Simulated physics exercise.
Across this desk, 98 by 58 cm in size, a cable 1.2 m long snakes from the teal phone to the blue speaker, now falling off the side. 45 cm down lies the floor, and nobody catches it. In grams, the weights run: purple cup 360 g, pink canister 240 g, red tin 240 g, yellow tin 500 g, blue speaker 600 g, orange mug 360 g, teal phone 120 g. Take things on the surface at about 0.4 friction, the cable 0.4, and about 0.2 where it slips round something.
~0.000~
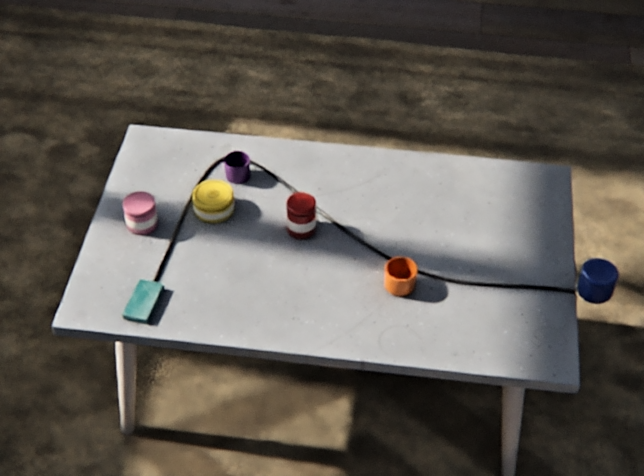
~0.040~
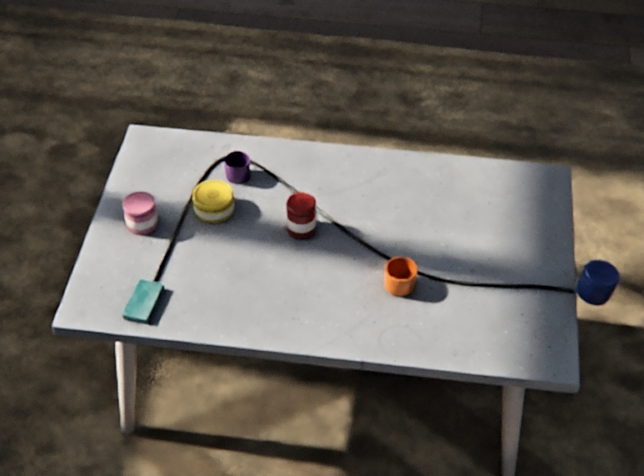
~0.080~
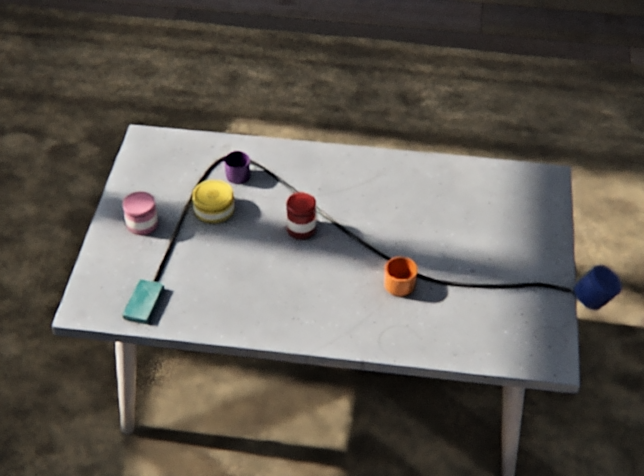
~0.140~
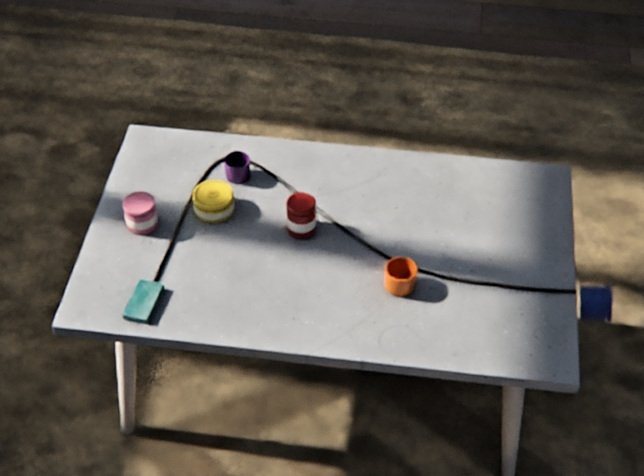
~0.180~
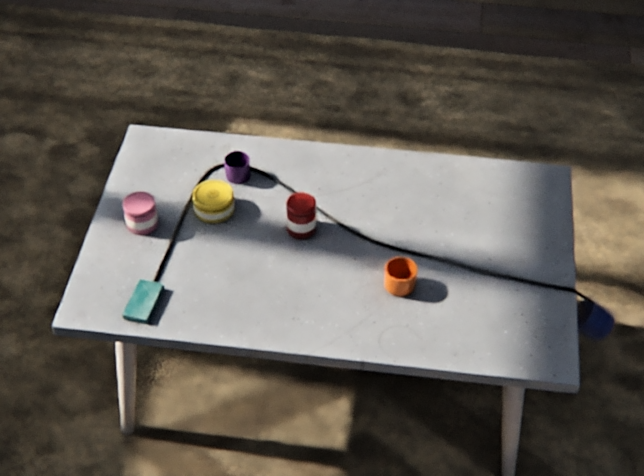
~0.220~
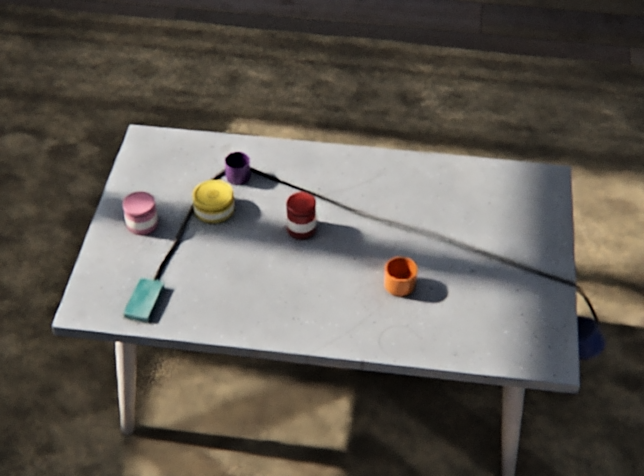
On a grey desk dotted with colourful cups and tins, a blue speaker dropped off the right side, slowly at first, and its black cable pulled straighter behind the orange mug.
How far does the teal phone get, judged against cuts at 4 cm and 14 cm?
Outcome: A big shift.
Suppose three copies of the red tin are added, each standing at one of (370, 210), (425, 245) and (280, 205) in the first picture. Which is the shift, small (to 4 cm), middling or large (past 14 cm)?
Result, in order: Minor / minor / minor.
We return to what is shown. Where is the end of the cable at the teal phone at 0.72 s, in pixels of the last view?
(189, 207), roughly.
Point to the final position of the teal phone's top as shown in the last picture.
Check near (174, 218) - that's where it comes to rest.
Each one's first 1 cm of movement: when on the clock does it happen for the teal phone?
Teal phone: 0.24 s.
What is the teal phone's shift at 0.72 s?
About: Teal phone 20 cm.
At 0.5 s, the cable's tail end at (189, 210); teal phone 21 cm off its start, purple cup 8 cm off its start, blue speaker over the edge.
At 0.7 s, the cable's tail end at (189, 207); teal phone 22 cm off its start, purple cup 9 cm off its start, blue speaker over the edge.
At 1.0 s, the cable's tail end at (189, 207); teal phone 22 cm off its start at (174, 218), purple cup 9 cm off its start at (251, 185), blue speaker over the edge.
At 1.2 s, the cable's tail end at (189, 207); teal phone 22 cm off its start, purple cup 9 cm off its start, blue speaker over the edge.
At 2.4 s, the cable's tail end at (189, 207); teal phone 22 cm off its start at (174, 218), purple cup 9 cm off its start at (251, 185), blue speaker over the edge.
